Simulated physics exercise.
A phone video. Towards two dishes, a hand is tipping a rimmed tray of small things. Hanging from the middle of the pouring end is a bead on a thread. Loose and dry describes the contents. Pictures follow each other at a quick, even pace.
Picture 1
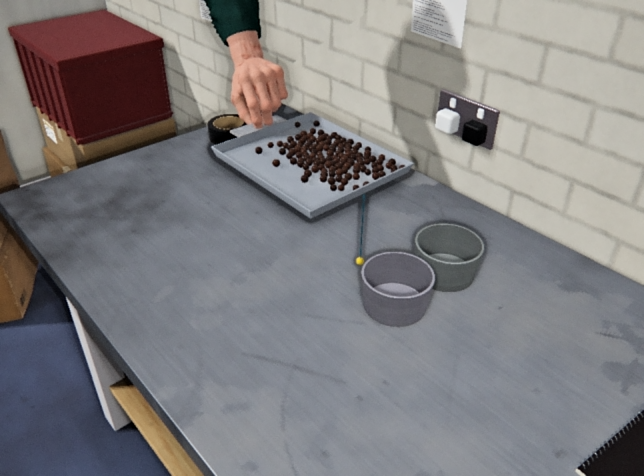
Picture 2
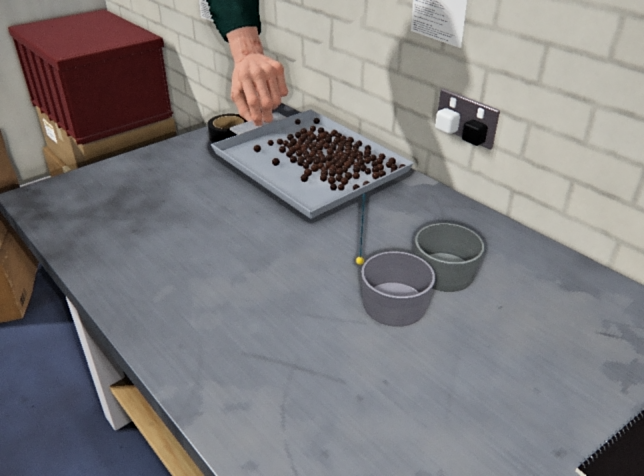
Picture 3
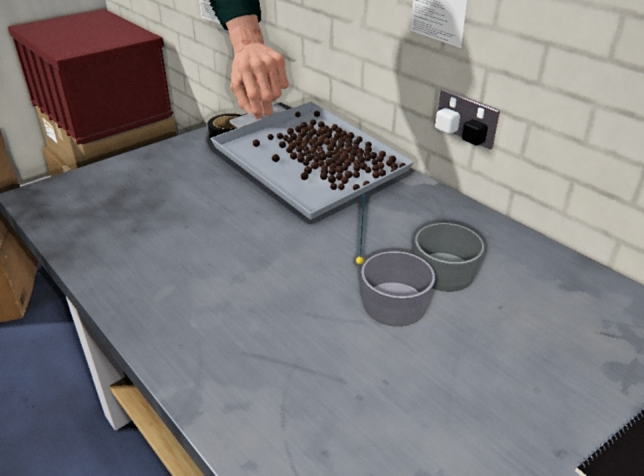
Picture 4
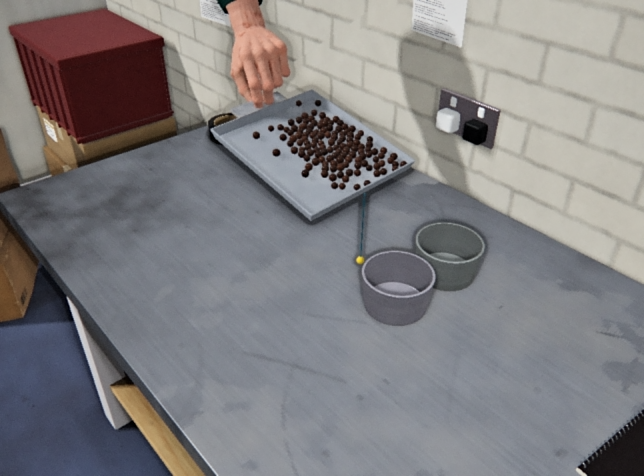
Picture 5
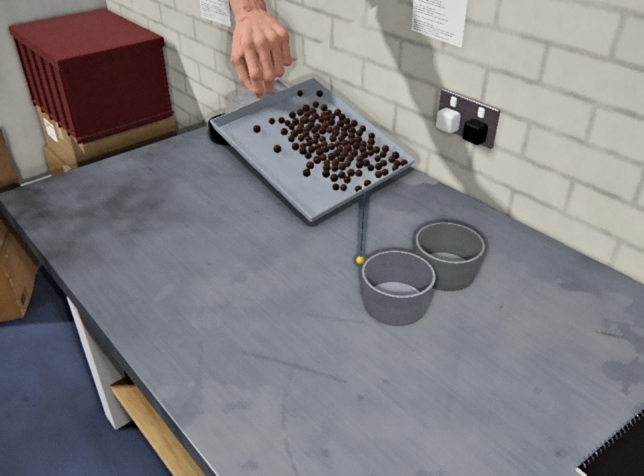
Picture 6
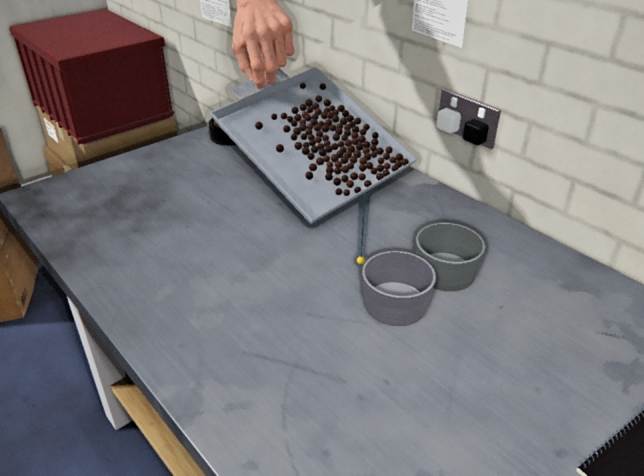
The footage shows a hand gripping the far edge of a grey rimmed tray of small dark brown balls and gradually raising it, tilting the tray toward two round dishes as the balls begin to shift slightly.
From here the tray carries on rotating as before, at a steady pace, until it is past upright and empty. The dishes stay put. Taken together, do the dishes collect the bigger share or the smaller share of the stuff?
Compared with the spill, the catch will be smaller.
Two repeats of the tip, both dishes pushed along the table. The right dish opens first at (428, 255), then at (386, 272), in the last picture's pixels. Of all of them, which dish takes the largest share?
First try, the leftmost dish; second try, the leftmost dish.
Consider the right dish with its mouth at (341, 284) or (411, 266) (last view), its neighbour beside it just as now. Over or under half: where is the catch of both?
Beyond half, then beyond half.
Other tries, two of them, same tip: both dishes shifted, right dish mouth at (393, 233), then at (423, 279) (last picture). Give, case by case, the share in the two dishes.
The first try gives 0 per cent, the second 40 per cent.
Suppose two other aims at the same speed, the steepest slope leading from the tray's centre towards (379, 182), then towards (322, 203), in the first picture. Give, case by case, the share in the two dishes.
First some 80, then 0 per cent.
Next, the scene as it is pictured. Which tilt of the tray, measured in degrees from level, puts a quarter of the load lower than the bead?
It is at around 70 degrees by then.
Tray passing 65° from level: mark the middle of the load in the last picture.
Close to (341, 211).
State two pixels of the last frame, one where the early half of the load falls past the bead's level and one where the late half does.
It passes near (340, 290) first and then near (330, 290).
Shortly afterwards, tray tipped steeply; near two thirds on the tray; only a few in the left dish; a little outside both; near a quarter in the air.
Next, tray tipped past a quarter turn; only a few on the tray; a little in the left dish; the bulk outside both; a little in the air.
Some moments later, tray tipped past a quarter turn; a little in the left dish; all but a few outside both.
In the end, tray tipped past a quarter turn; a little in the left dish; none at all in the right dish; all but a few outside both.
